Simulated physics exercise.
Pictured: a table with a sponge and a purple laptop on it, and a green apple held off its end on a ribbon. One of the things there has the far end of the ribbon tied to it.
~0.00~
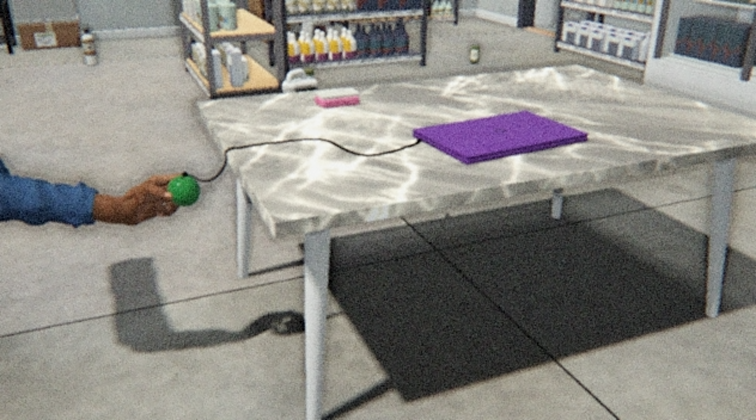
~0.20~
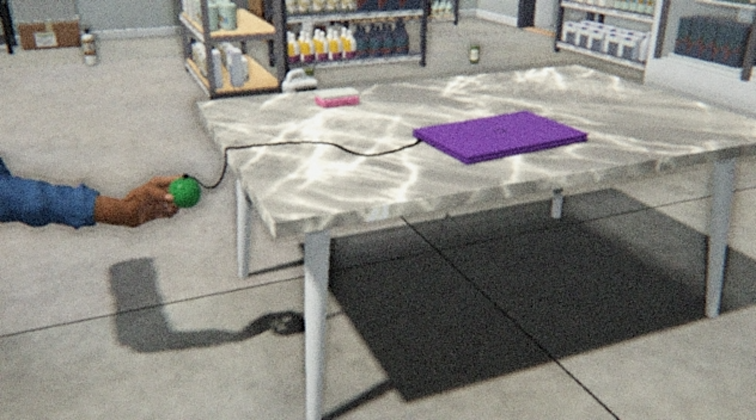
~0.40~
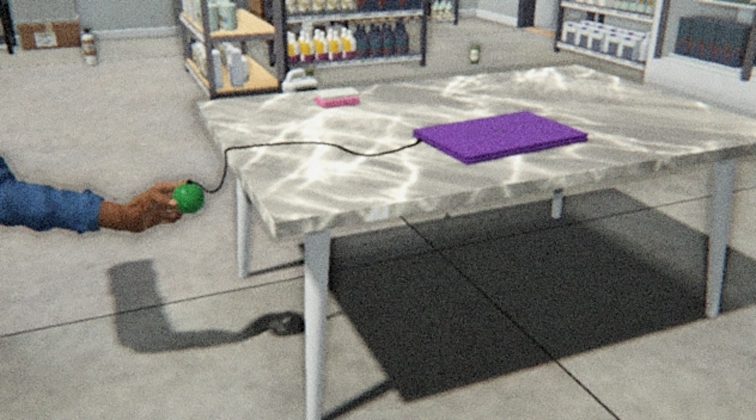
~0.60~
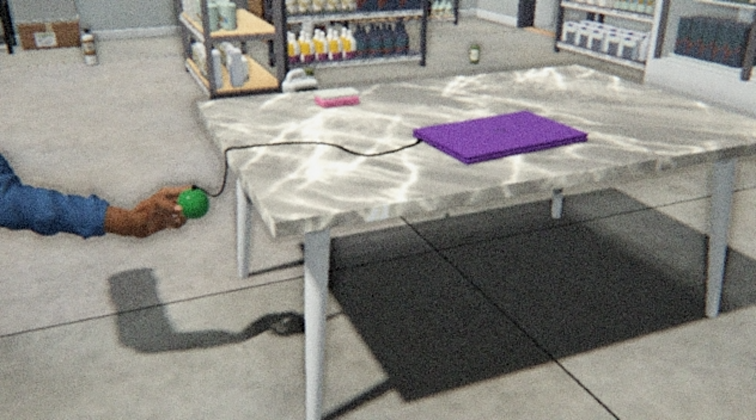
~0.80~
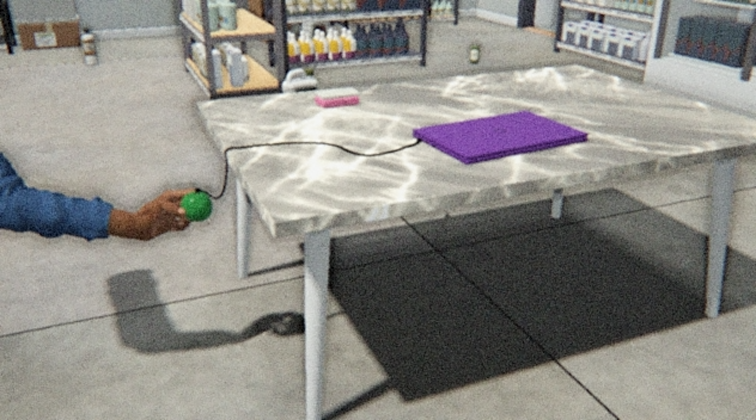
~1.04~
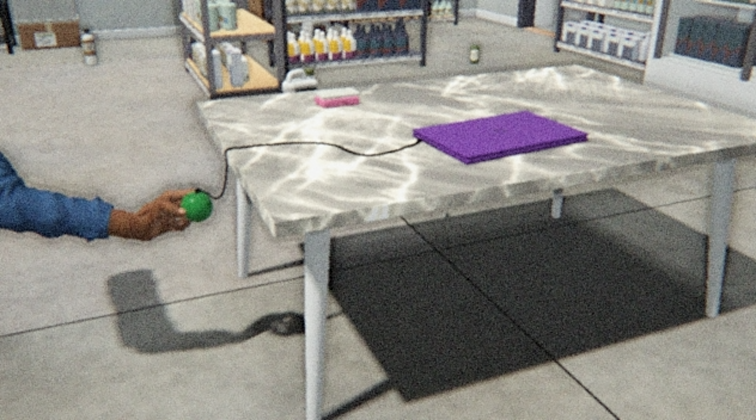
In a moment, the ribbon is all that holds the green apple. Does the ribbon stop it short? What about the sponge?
By the end the green apple has stayed suspended, and the sponge has held its position.
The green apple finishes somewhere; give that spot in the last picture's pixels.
Around (295, 275).
After 1.66 s, apple off the ground near (288, 260); laptop in place; sponge in place.
After 2.44 s, apple off the ground near (267, 281); laptop in place; sponge in place.
In the end, apple off the ground near (295, 275); laptop in place; sponge in place. The green apple swings from the edge and the sponge stays on top.
